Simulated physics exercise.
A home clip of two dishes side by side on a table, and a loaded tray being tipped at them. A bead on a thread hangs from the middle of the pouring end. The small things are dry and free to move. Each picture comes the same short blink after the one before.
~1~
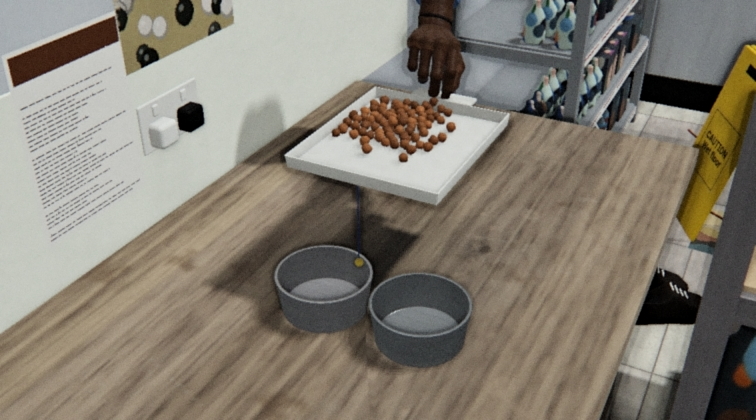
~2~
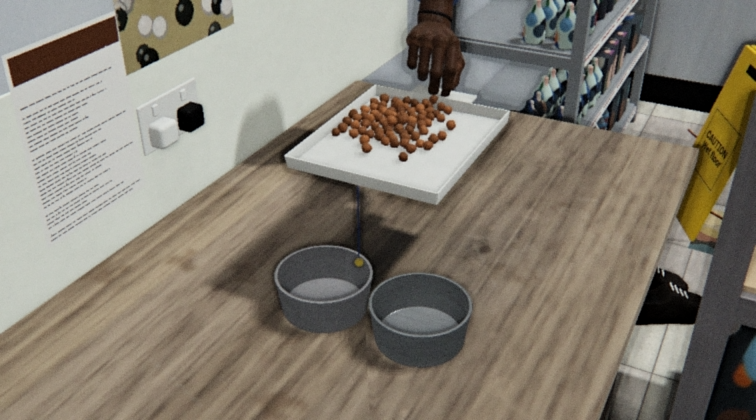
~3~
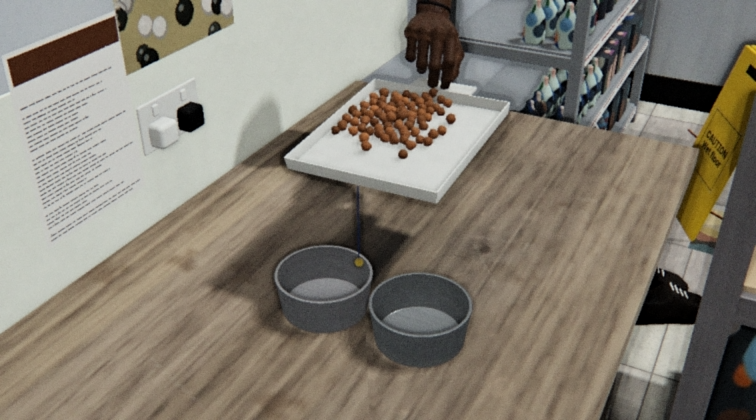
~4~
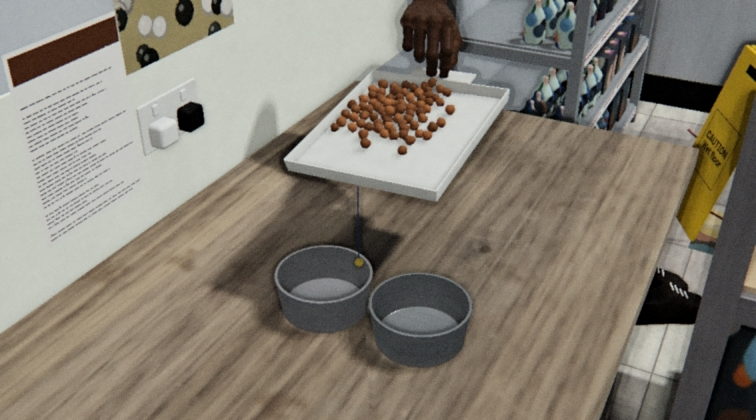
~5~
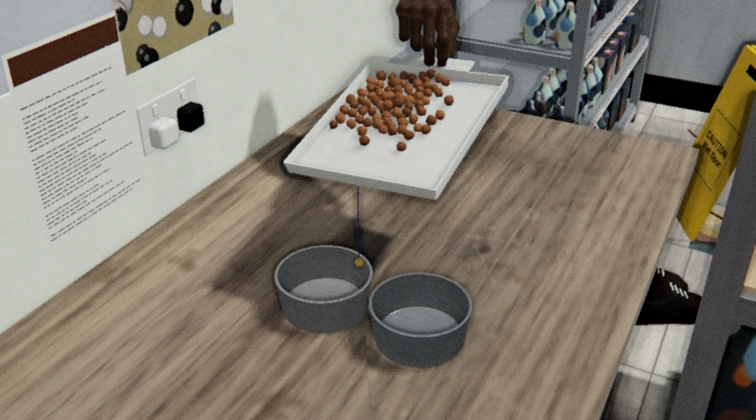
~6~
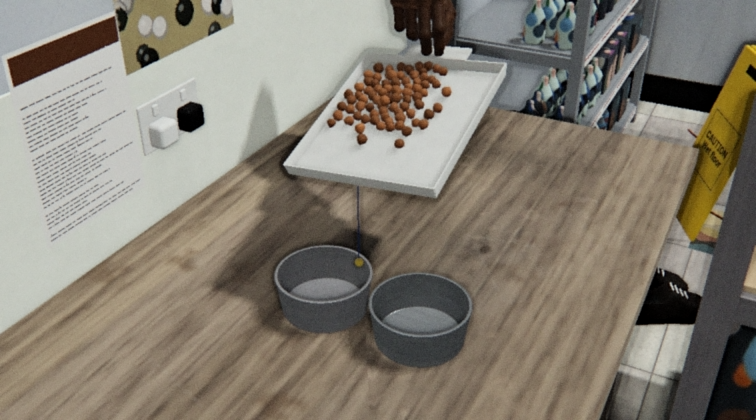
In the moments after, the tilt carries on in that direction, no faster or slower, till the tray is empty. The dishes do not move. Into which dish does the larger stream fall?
The left-hand one ends fuller.
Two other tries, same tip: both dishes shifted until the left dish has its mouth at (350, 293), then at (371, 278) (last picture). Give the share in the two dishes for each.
The first gives 20 %, the second 10 %.
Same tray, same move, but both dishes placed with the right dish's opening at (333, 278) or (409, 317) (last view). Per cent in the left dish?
First some 30, then 50 per cent.
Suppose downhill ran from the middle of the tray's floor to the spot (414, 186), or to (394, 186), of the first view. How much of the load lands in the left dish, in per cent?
First some 0, then 10 per cent.
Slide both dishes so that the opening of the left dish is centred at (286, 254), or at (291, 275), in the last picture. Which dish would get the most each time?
In turn: Left; left.
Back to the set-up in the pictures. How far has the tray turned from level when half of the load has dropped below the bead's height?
At about 115°.
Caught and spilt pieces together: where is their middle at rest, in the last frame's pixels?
Close to (290, 306).
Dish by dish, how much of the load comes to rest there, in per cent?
Left dish: 40 %, right dish: 0 %.
Shortly afterwards, tray tipped steeply; all but a few on the tray; only a few in the left dish; only a few in the air.
Next, tray tipped right over; all but a few on the tray; a little in the left dish; only a few outside both.
Some moments later, tray tipped past a quarter turn; near half in the left dish; near half outside both.
In the end, tray tipped past a quarter turn; none at all in the right dish; near half in the left dish; near half outside both.
